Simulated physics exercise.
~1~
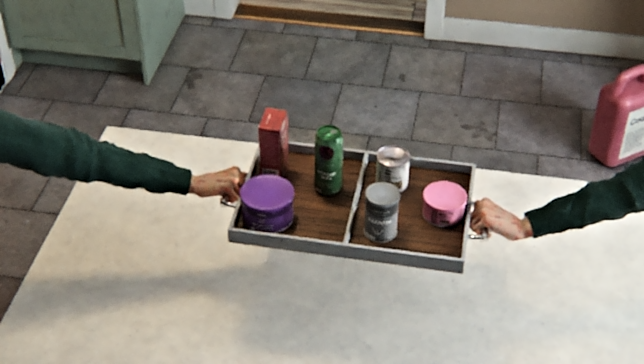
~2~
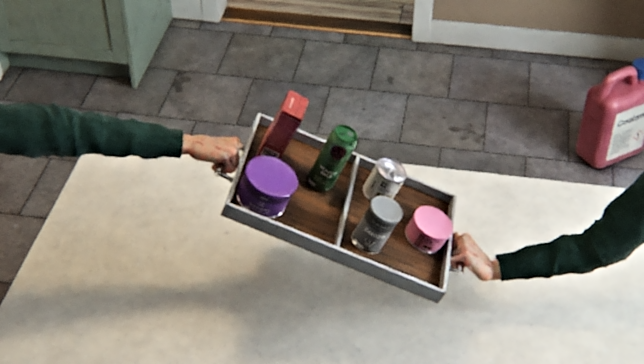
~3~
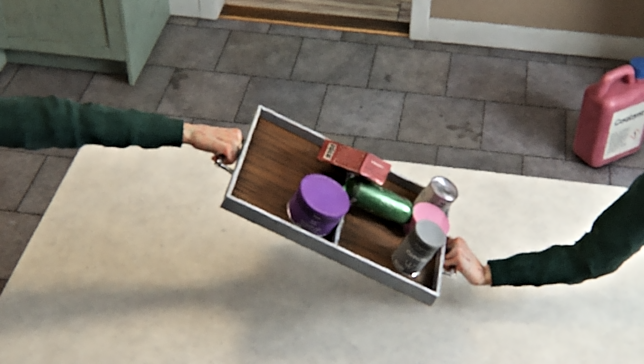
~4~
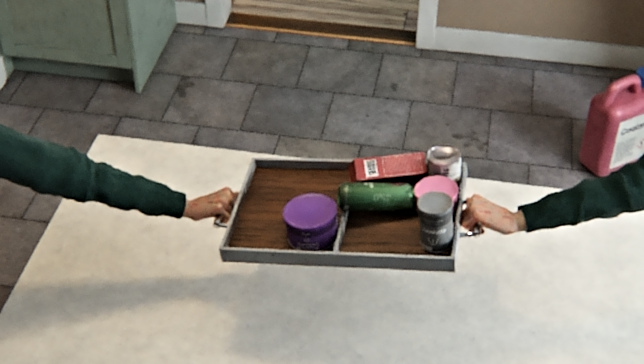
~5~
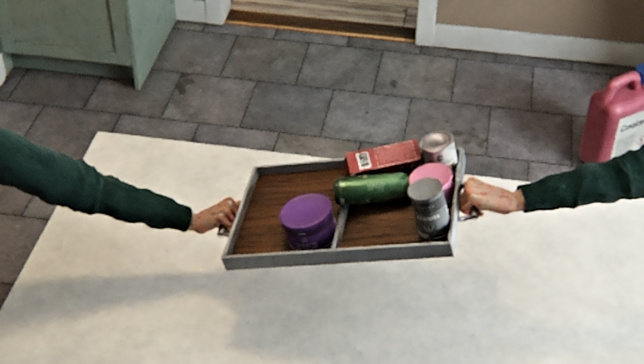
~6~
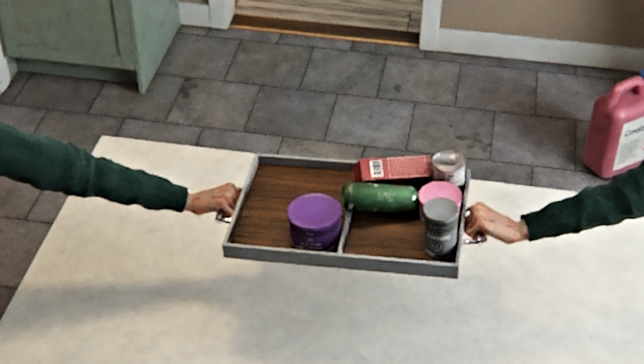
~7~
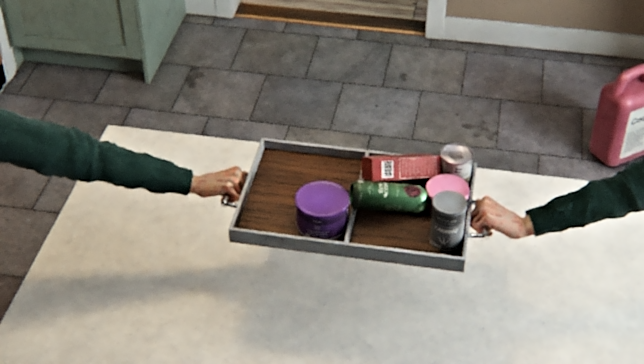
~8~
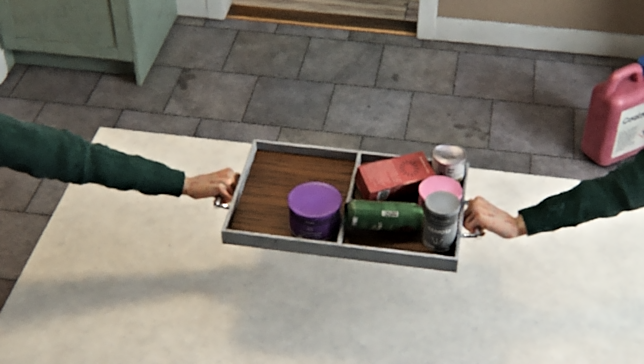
Above a pale tabletop, two hands tilting a divided tray rightward, toppling a red carton and green can, then levelling it.
